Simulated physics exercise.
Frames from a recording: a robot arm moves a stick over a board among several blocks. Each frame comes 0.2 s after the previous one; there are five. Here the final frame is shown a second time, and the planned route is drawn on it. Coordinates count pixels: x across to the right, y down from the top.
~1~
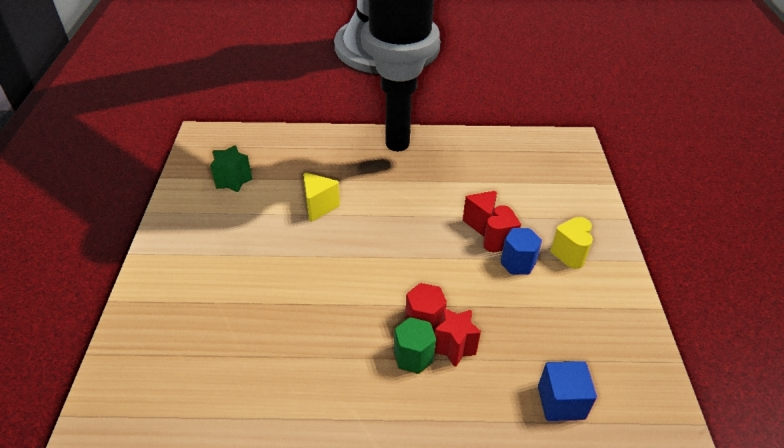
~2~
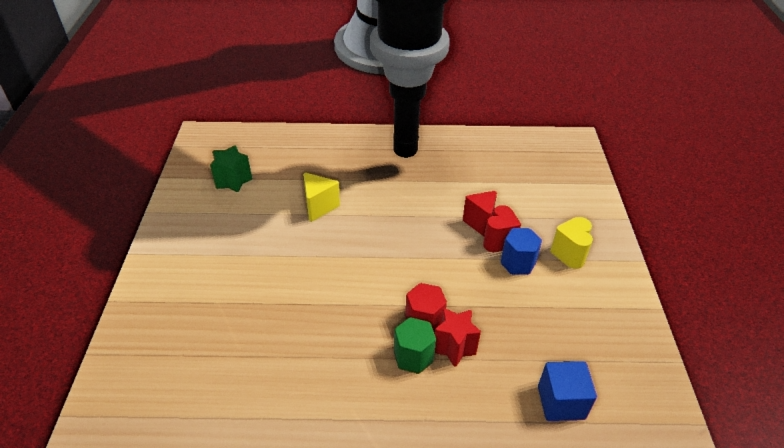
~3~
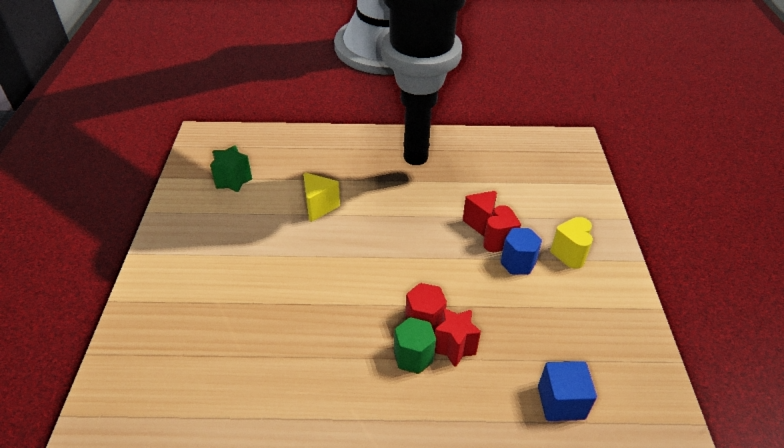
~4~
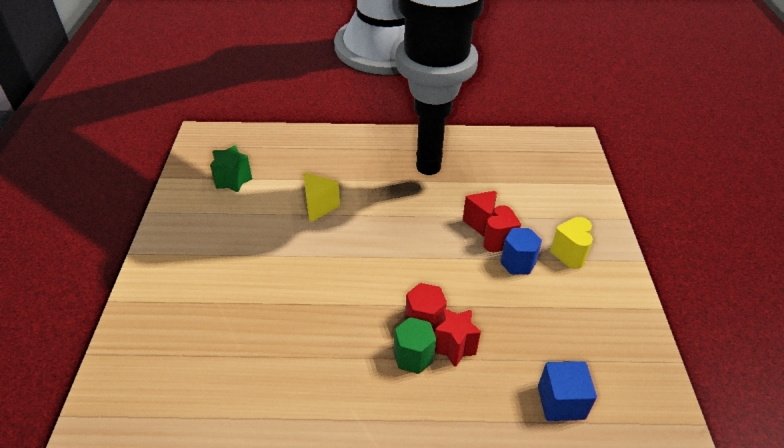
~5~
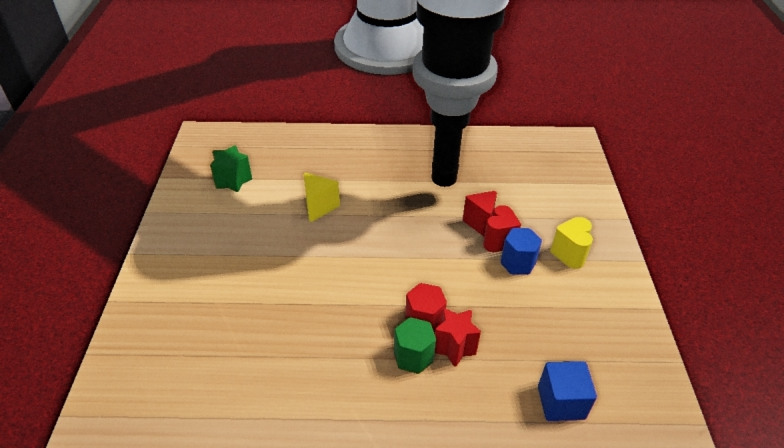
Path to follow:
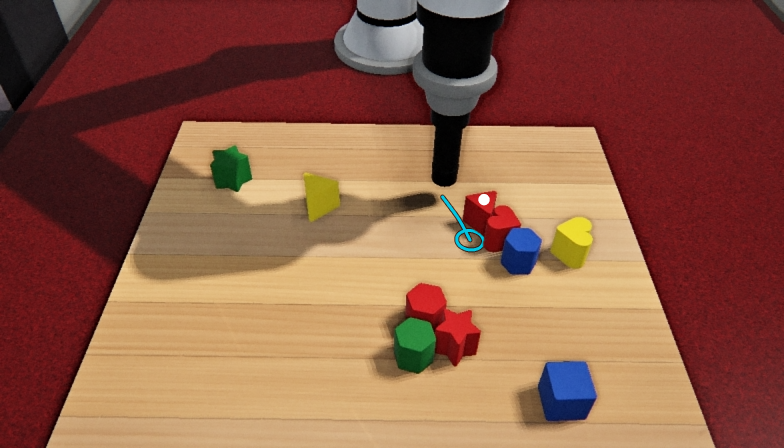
A pale wooden board lies on a red surface, seen from above at an angle, with a black-and-grey robot arm holding a dark stick over its far edge. Green and yellow blocks sit at left, red, blue and yellow ones at right, and red, green and blue ones nearer. The stick glides slightly right and nearer, its shadow following, while the blocks and camera stay still.
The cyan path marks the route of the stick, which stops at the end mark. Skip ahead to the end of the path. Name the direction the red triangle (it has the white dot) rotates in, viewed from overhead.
Spins counterclockwise.
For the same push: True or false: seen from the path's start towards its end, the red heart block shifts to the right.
That statement is not accurate.
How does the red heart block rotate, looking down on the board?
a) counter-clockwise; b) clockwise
b
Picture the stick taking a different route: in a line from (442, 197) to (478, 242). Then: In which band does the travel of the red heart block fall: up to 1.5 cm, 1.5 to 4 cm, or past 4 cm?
It will move between 1.5 and 4 cm.
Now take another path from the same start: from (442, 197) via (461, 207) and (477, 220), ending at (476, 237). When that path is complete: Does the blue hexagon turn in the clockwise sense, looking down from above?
Answer: Yes.
The drawn path runs from (442, 197) through (453, 210) and (462, 225) to (470, 240); the dot is on the red triangle.
On the path given first. Halfway along, stick (460, 201); red triangle (489, 202), turned 15° anticlockwise; red heart block (510, 218).
At the end, stick (473, 223); red triangle (496, 210), turned 85° anticlockwise; red heart block (522, 219), turned 25° clockwise; blue hexagon (526, 241).
